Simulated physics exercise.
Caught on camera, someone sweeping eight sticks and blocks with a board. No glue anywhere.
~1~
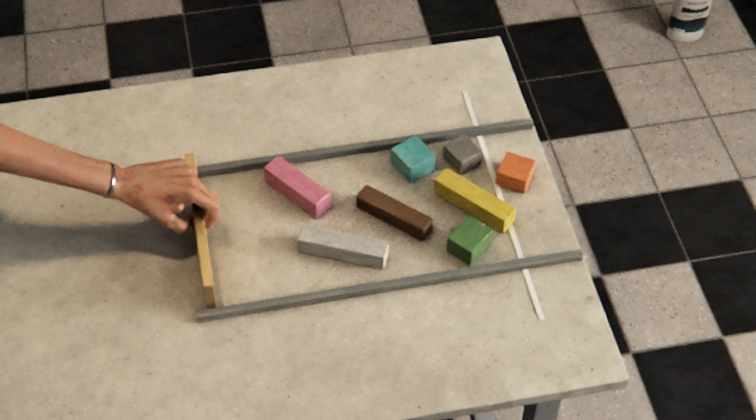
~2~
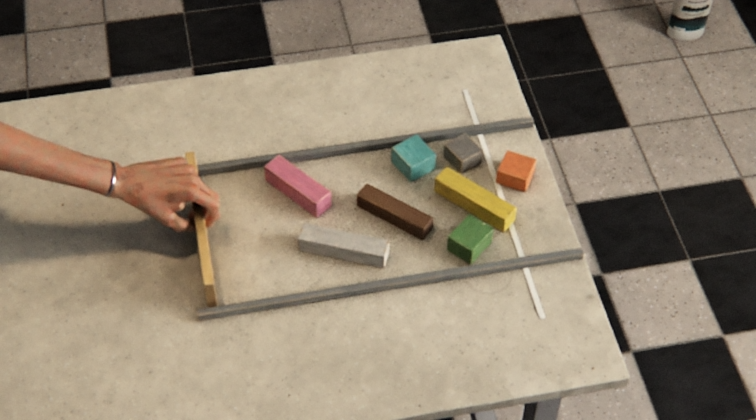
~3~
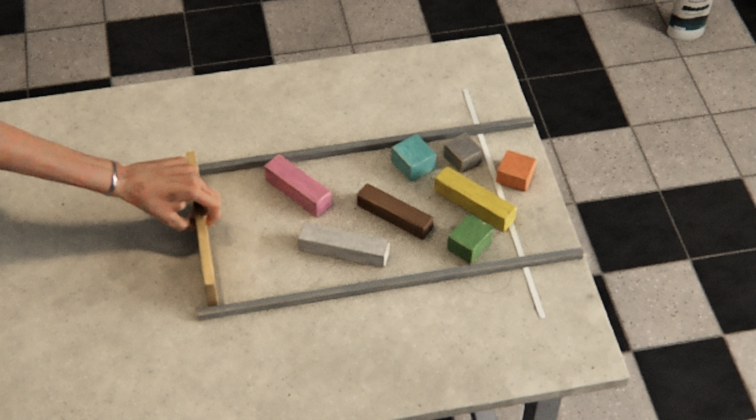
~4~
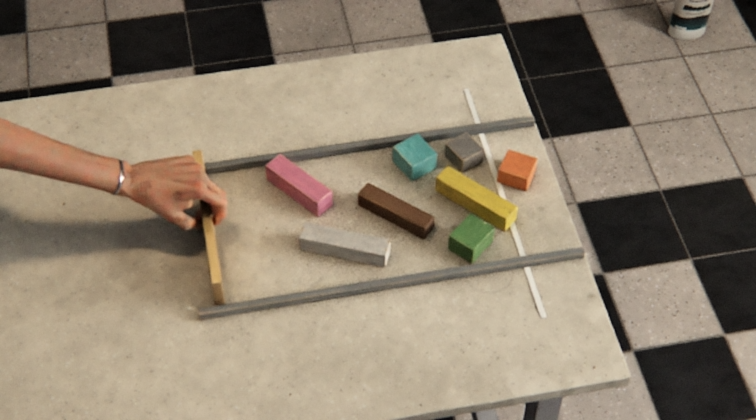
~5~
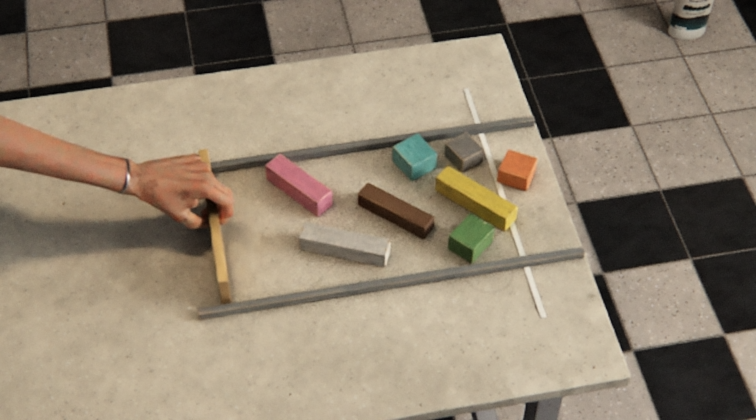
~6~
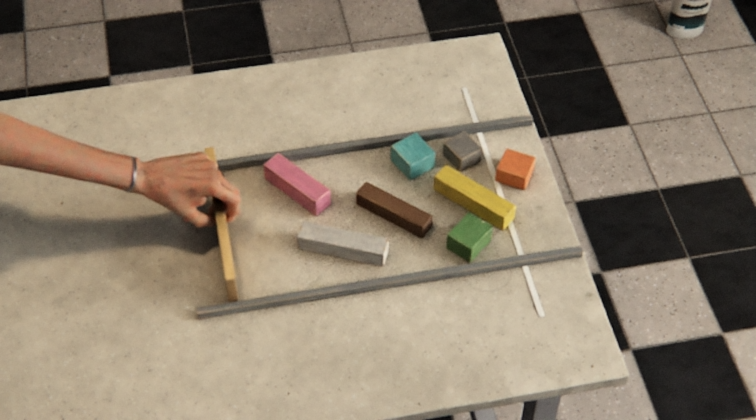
On a pale tabletop between two grey rails, a hand slid a wooden board slightly to the right toward eight colourful sticks and blocks, which stayed where they were, untouched, near a white strip.
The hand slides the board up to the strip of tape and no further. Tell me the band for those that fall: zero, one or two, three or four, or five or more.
The number that fall off is one or two.
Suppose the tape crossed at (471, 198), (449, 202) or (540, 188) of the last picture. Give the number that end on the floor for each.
It would be 0, 0 and 6.
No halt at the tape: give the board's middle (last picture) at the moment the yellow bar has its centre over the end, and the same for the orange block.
About (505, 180), and (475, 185) for the other.
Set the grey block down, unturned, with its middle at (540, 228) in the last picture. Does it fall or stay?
From there it is lost.
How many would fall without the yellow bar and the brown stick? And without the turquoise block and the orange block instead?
First 1, then 0.
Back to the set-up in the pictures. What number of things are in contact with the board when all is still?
2 of them.
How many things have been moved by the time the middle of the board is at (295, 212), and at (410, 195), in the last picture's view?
The counts are 2 and 7.
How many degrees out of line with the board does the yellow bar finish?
Roughly 0° out of line.
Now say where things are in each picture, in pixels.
The first frame shows orange block (516, 172); grey block (463, 154); yellow bar (474, 200); board (201, 230); tape (500, 197).
The second frame shows grey block (463, 153); brown stick (395, 211).
The third frame shows yellow bar (475, 199); turquoise block (414, 158).
The fourth frame shows orange block (517, 170); pink bar (299, 185).
The fifth frame shows grey block (464, 152); board (215, 225).
The sixth frame shows orange block (515, 169); grey block (462, 151); yellow bar (474, 197); board (221, 223); tape (500, 194).
Soon after, none off yet; orange block at rest near (515, 169); grey block at rest near (462, 151); yellow bar at rest near (474, 197).
Then, none off yet; orange block at rest near (515, 169); grey block moved a little near (476, 147); yellow bar moving near (482, 193).
By the end, the number that fall off is one or two; fallen, grey block and orange block.
